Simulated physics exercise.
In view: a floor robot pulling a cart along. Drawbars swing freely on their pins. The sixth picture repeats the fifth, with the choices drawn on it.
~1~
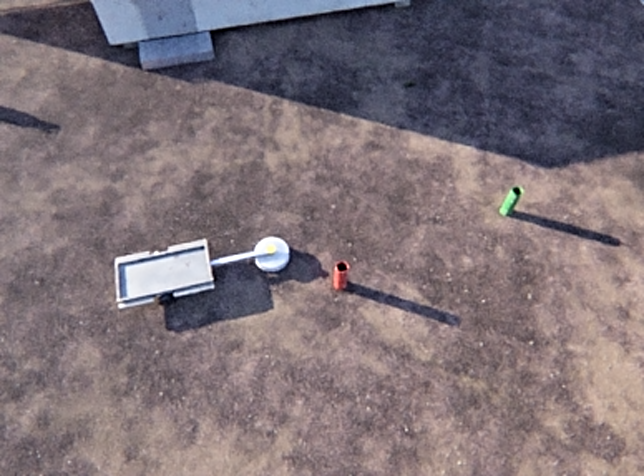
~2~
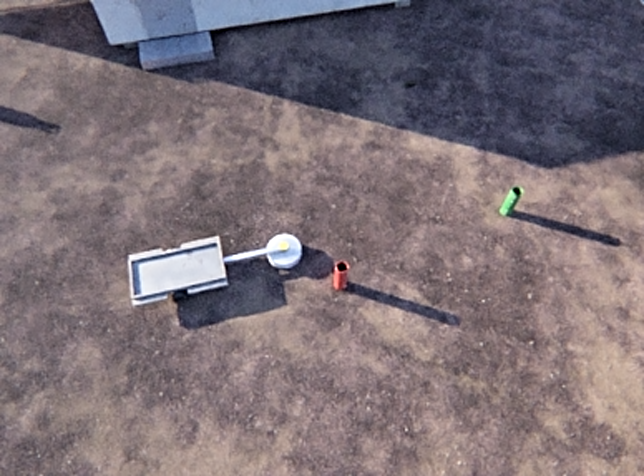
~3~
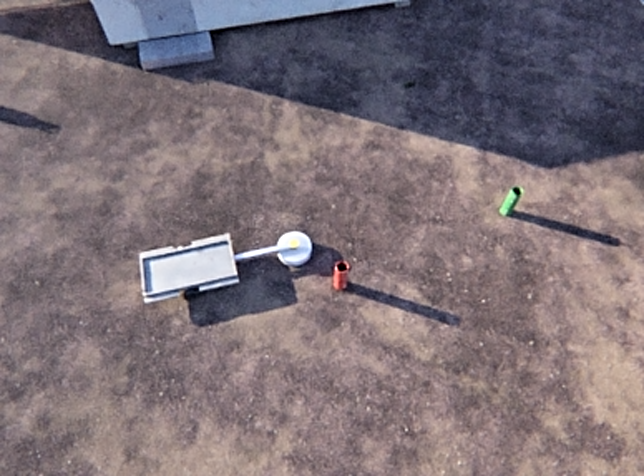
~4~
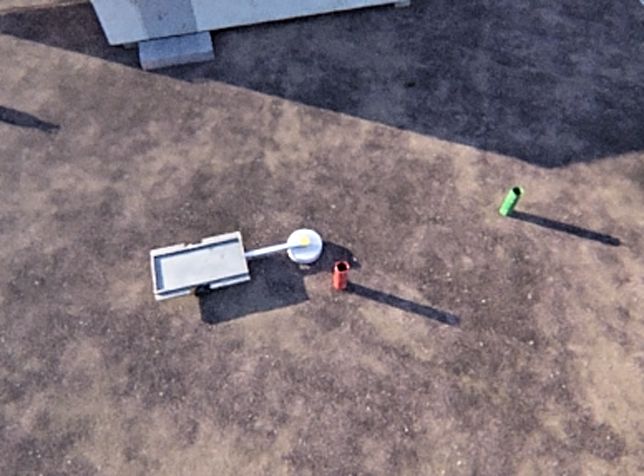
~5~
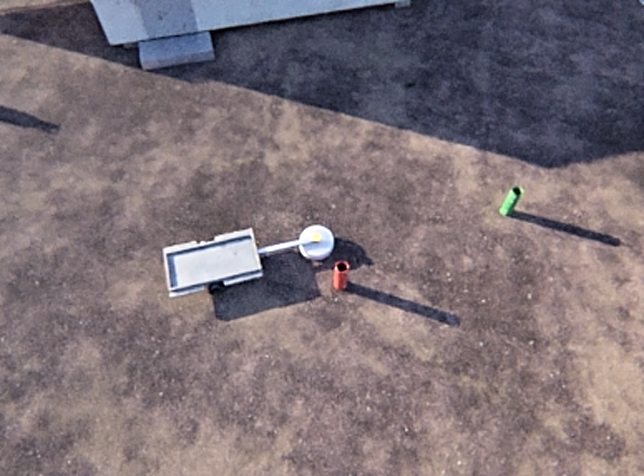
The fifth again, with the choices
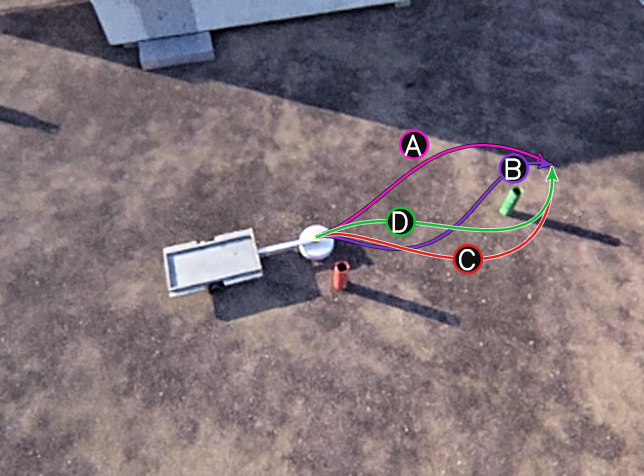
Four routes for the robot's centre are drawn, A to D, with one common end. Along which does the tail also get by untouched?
Route A.
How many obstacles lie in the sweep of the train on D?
One.
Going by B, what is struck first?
The red post.
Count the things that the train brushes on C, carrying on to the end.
In all, two.
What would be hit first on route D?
It meets the green post.
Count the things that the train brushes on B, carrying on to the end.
It touches two.
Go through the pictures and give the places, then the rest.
Robot (272, 253); grey cart (164, 273); red post (341, 285), in the first frame.
Robot (284, 250); grey cart (177, 270); red post (341, 285), in the second frame.
Robot (295, 248); grey cart (188, 267); red post (341, 285), in the third frame.
Robot (305, 245); grey cart (200, 265); red post (341, 285), in the fourth frame.
Robot (317, 242); grey cart (213, 262); red post (341, 285); green post (506, 212), in the fifth frame.
On the marked copy, A from (317, 237) via (425, 162) to (548, 163); B from (317, 237) via (457, 225) to (552, 165); C from (317, 237) via (481, 259) to (552, 168); D from (317, 237) via (463, 229) to (552, 168).
Following A. Soon after the start, robot (394, 190), cart (309, 227).
Later, robot (469, 151), cart (392, 183).
In the end, robot (549, 170), cart (456, 168); nothing has been touched.
As for the rest, B meets the red post and green post; C meets the red post and green post; D meets the green post.
